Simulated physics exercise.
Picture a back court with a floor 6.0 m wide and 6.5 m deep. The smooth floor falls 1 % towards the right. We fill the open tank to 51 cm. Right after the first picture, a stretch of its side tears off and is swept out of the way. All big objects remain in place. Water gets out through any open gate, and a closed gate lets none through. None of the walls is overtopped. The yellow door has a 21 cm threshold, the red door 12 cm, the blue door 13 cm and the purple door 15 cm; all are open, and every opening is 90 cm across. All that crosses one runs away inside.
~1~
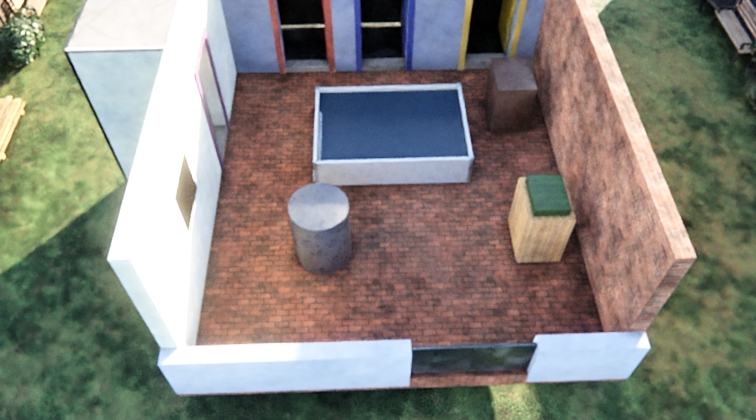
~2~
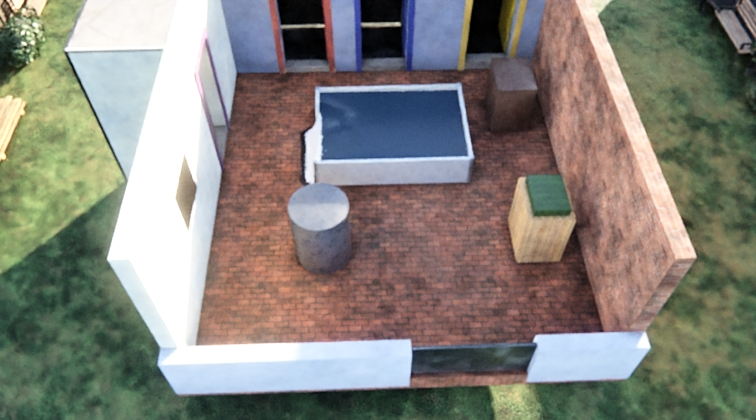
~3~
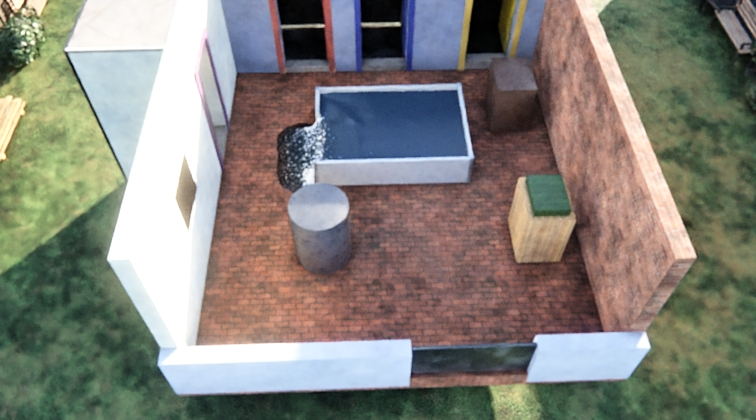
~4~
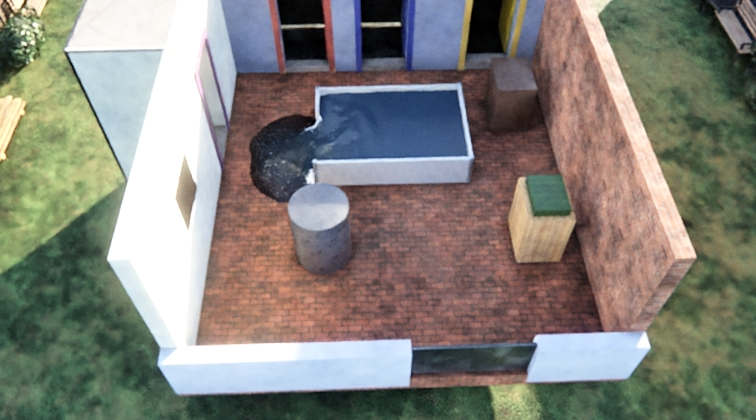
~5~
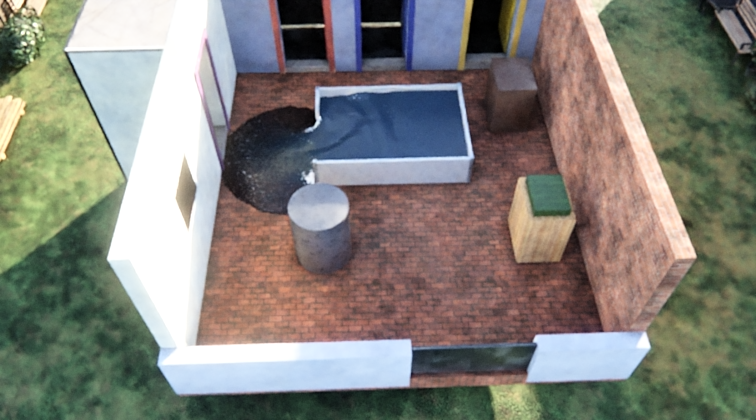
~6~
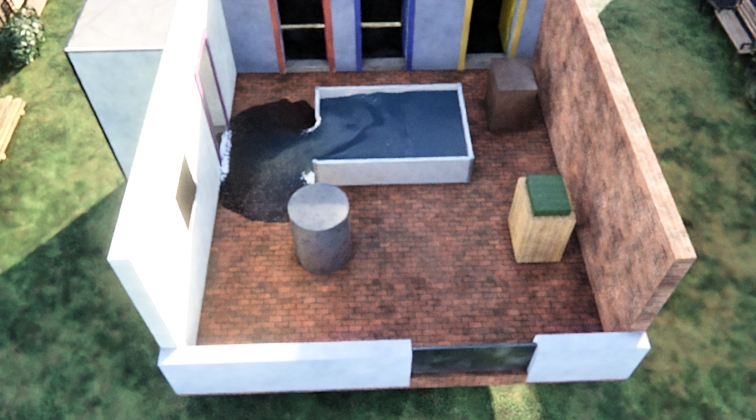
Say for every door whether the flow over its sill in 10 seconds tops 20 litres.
Result: Yellow door - falls short; red door - falls short; blue door - falls short; purple door - tops it.
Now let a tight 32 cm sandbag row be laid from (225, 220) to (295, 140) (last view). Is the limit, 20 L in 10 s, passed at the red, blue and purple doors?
At the red door the limit is not reached, at the blue door it is not reached, and at the purple door it is not reached.
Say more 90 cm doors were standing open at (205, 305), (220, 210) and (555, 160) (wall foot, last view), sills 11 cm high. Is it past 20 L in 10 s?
Taking them in order, the first gets too little, the second enough and the third too little.
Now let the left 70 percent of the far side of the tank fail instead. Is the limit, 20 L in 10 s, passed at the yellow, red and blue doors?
The yellow door comes out less than that, the red door more than that and the blue door more than that.
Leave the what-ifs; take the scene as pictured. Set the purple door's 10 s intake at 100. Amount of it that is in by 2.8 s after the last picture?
About 90%.
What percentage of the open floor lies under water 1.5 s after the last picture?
Some 25 per cent of it.
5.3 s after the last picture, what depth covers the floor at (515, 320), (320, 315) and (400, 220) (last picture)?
Taking the spots in order: 3 cm, 8 cm, 0 cm.
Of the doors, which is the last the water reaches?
Lab note: Last arrival at the yellow door.
Then, 0.7 s after the last picture water covers 15 % of the floor and is deepest (30 cm) near (223, 170); yellow door not reached, red door not reached, blue door not reached, purple door 29 cm at the sill, 32 L in.
Then, 1.5 s after the last picture water covers 25 % of the floor and is deepest (30 cm) near (224, 163); yellow door not reached, red door not reached, blue door not reached, purple door 30 cm at the sill, 84 L in.
Then, 2.8 s after the last picture water covers 40 % of the floor and is deepest (24 cm) near (236, 83); yellow door not reached, red door 10 cm at the sill, 0 L in, blue door 3 cm at the sill, 0 L in, purple door 23 cm at the sill, 158 L in.
Then, 5.3 s after the last picture water covers 75 % of the floor and is deepest (20 cm) near (527, 72); yellow door 5 cm at the sill, 0 L in, red door 9 cm at the sill, 0 L in, blue door 4 cm at the sill, 0 L in, purple door 13 cm at the sill, 176 L in.
Then, 9.3 s after the last picture water covers 90 % of the floor and is deepest (14 cm) near (532, 90); yellow door 12 cm at the sill, 0 L in, red door 6 cm at the sill, 0 L in, blue door 3 cm at the sill, 0 L in, purple door 6 cm at the sill, 176 L in.
